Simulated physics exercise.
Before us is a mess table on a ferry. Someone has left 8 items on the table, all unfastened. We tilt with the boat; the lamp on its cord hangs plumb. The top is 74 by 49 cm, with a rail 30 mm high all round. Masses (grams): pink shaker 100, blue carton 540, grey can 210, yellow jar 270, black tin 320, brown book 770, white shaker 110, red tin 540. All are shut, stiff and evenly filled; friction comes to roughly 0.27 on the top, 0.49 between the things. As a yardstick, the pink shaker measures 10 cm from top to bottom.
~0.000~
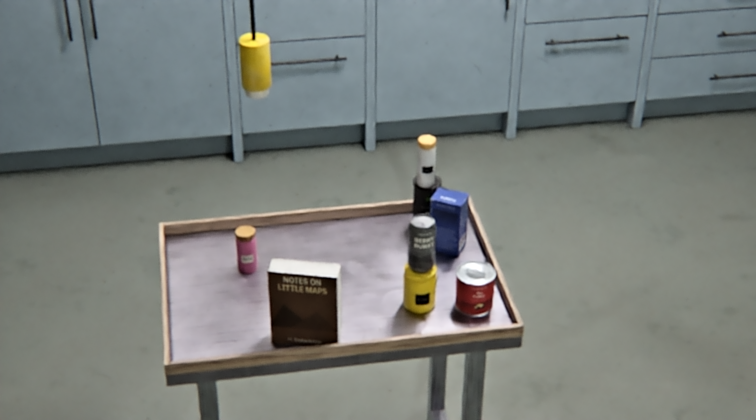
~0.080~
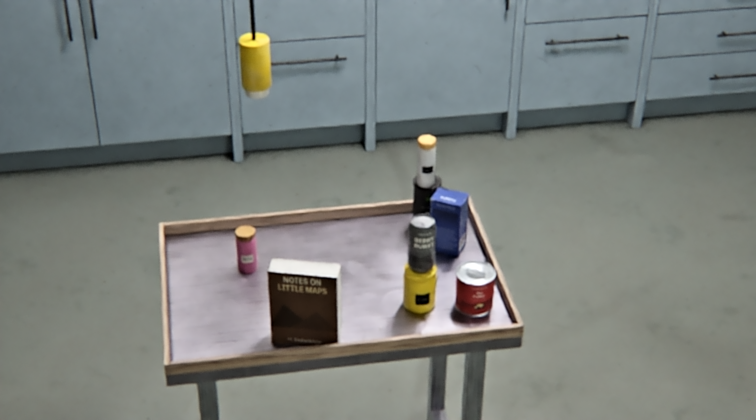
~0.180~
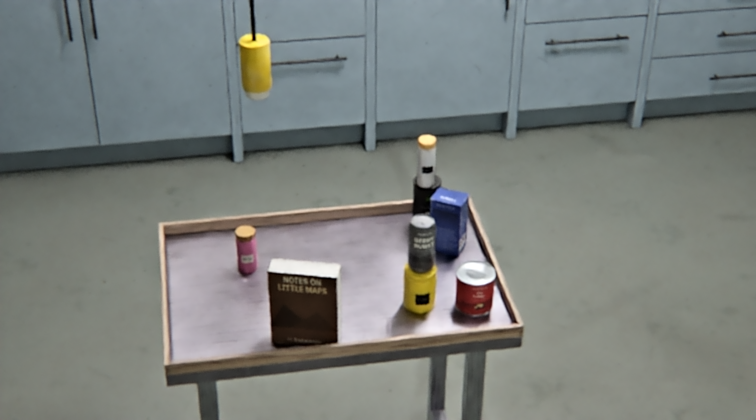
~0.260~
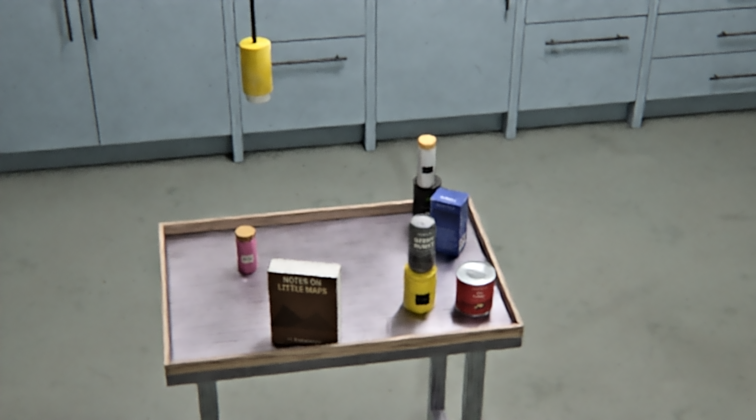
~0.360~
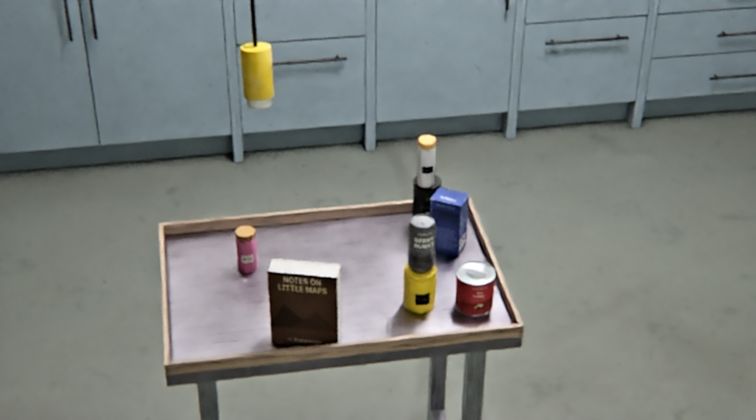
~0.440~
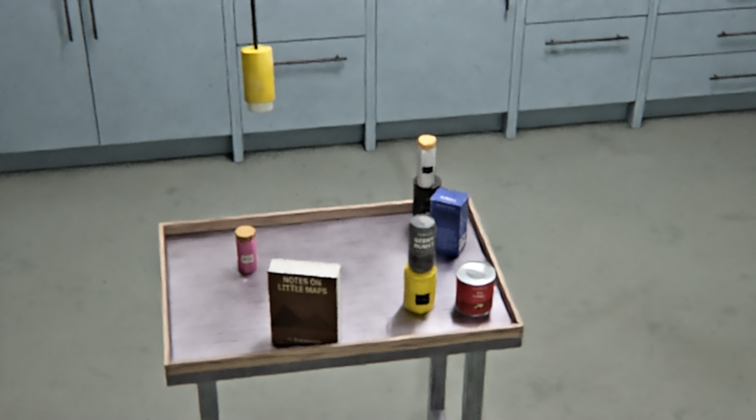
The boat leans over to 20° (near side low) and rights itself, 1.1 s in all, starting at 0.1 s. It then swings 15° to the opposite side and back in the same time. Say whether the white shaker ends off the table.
The white shaker stays on the table.
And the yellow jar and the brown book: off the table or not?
The yellow jar ends on the table; the brown book finishes off the table.
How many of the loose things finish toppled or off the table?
That comes to 1.
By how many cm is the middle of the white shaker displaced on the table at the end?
About 7 cm.
Around 0.84 s, heel 15°, near side down; brown book now off the table; white shaker shifted 4 cm near (430, 171); blue carton shifted 4 cm.
Around 1.14 s, boat level; white shaker shifted 7 cm near (432, 177); blue carton shifted 8 cm; grey can shifted 7 cm.
Finally (2.8 s), off the table, brown book; not toppled but over 5 cm from the start, pink shaker, blue carton, grey can, yellow jar, black tin, white shaker and red tin. In the last view, white shaker near (432, 177).
